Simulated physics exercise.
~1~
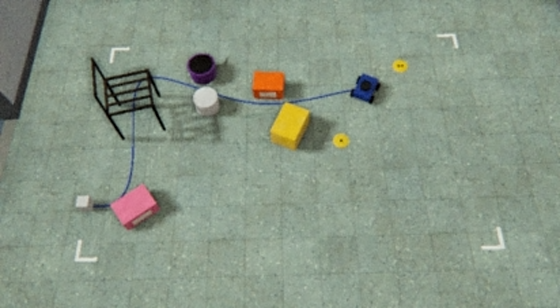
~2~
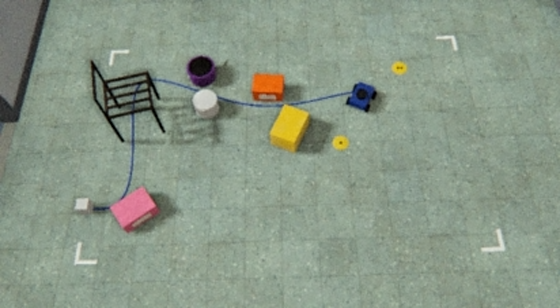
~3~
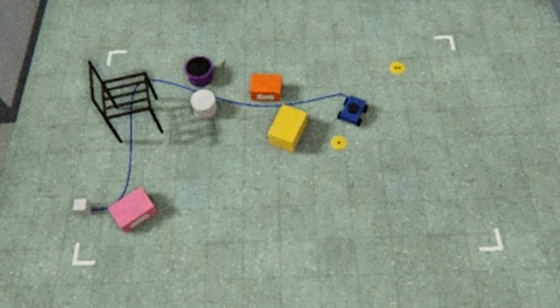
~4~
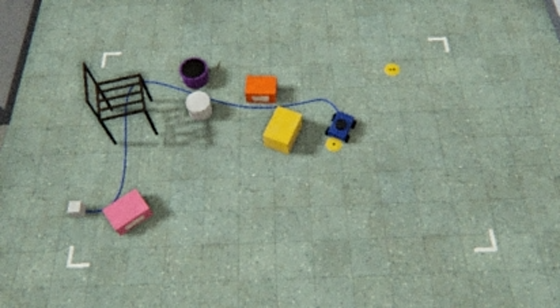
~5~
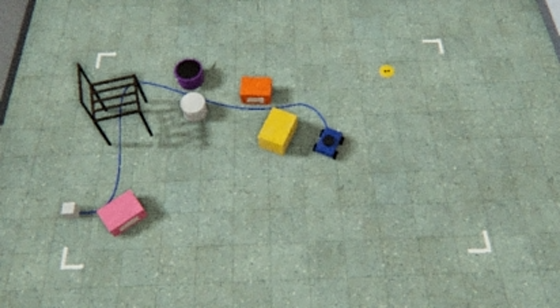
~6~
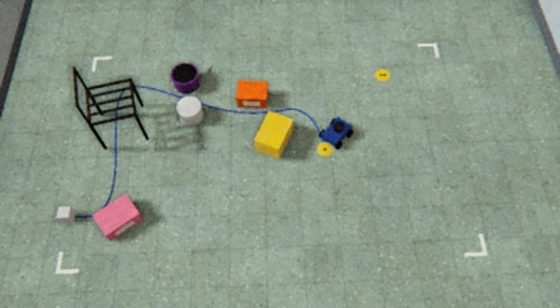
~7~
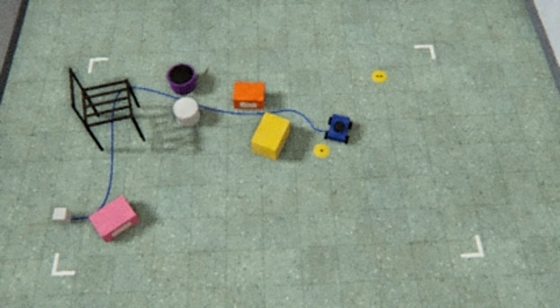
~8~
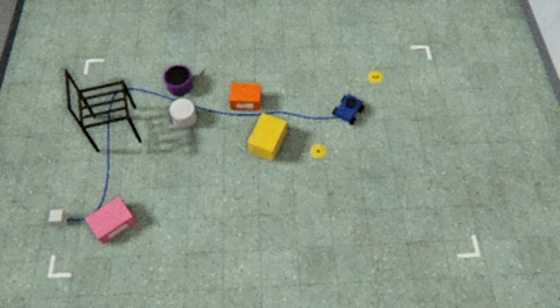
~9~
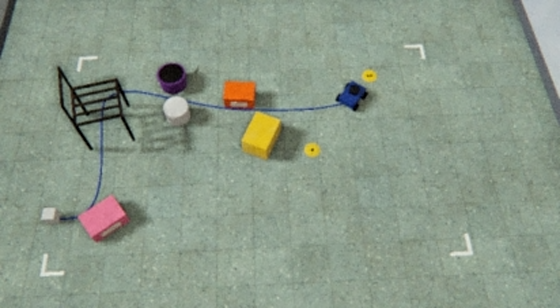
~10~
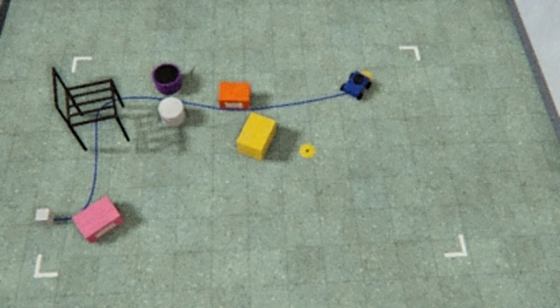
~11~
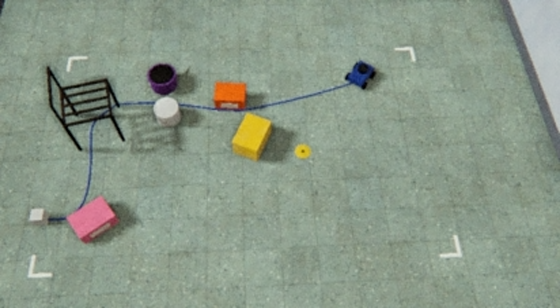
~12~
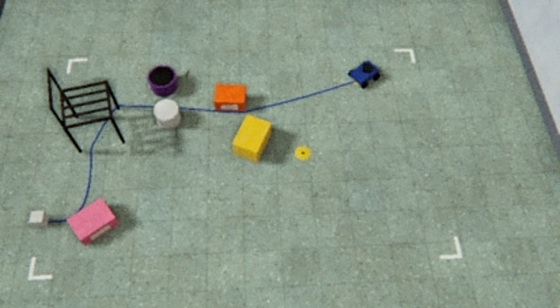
A small blue cart trailing a thin blue lead drives down and left to the yellow mark near the yellow crate, then heads back up and right to the other mark and stops, while the crate, cartons, pot, tub and chair stay put and the plug stays in.
